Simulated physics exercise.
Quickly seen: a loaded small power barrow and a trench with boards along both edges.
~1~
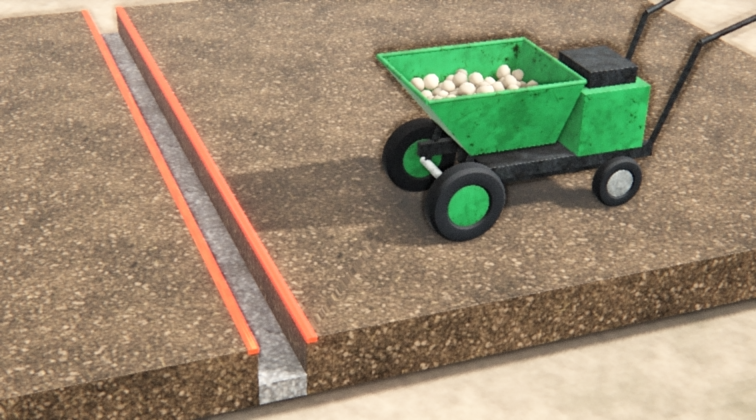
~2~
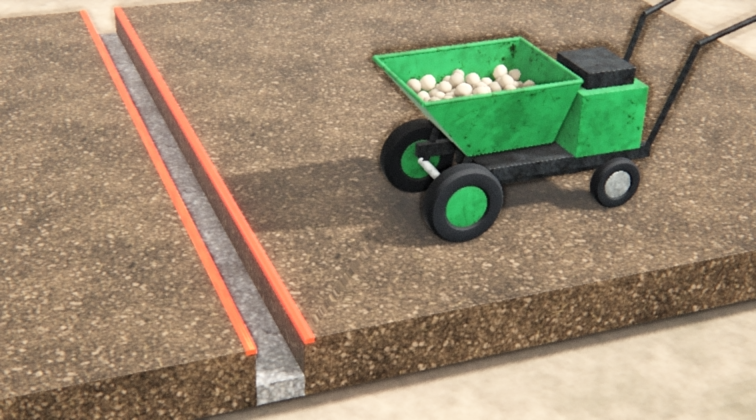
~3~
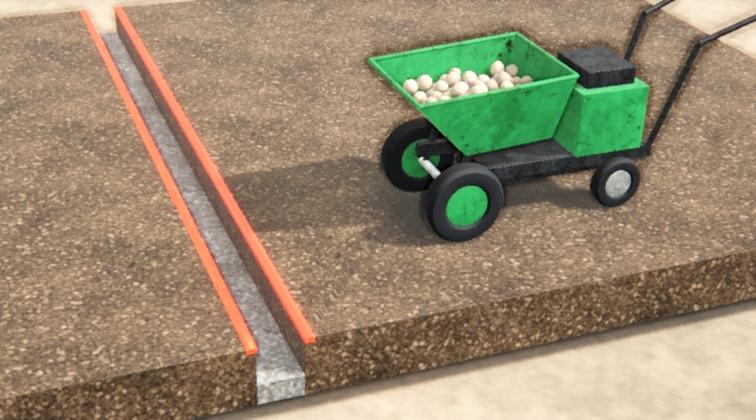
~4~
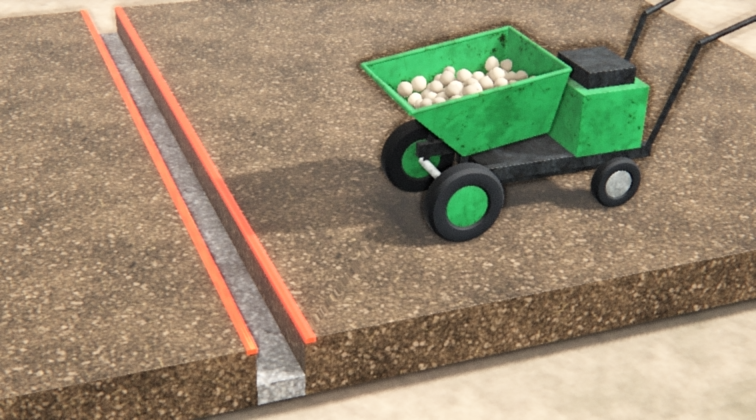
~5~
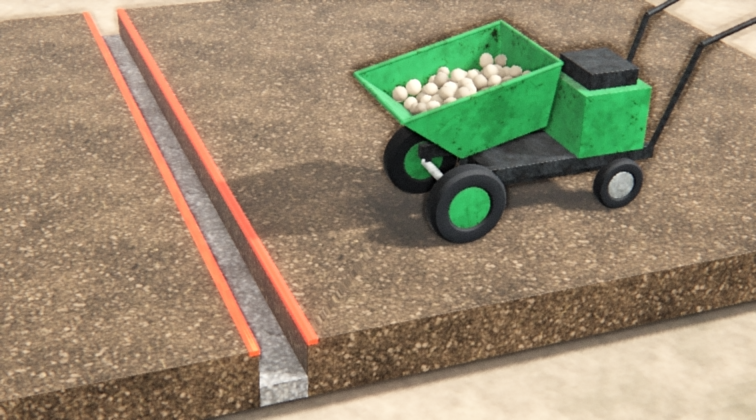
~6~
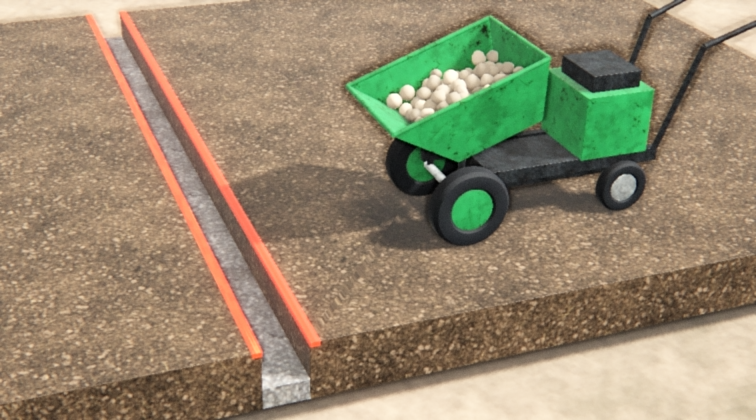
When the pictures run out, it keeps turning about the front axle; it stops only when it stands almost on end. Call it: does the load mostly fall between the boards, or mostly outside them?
It mostly falls outside them.
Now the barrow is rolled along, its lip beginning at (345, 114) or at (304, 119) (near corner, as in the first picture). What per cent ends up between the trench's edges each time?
Estimates, in order: 80 % then 0 %.
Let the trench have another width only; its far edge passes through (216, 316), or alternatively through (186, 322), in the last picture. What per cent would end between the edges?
30 %, then 30 %.
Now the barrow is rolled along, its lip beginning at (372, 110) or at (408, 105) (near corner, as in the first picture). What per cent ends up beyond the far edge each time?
About 10 and 0 per cent.
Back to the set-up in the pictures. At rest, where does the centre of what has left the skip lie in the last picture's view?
Around (272, 238), give or take.
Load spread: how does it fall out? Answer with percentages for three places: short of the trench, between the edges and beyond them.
Out of a hundred: Short 50; between 35; beyond 0.
Shortly afterwards, skip tipped steeply; the whole lot in the skip.
Next, skip tipped right over; the bulk in the skip; near a quarter short of the trench.
Some moments later, skip tipped right over; near a quarter in the skip; near half short of the trench; near a quarter in or heaped over the trench.
In the end, skip tipped right over; near a quarter in the skip; near half short of the trench; near a third in or heaped over the trench; none at all beyond it.
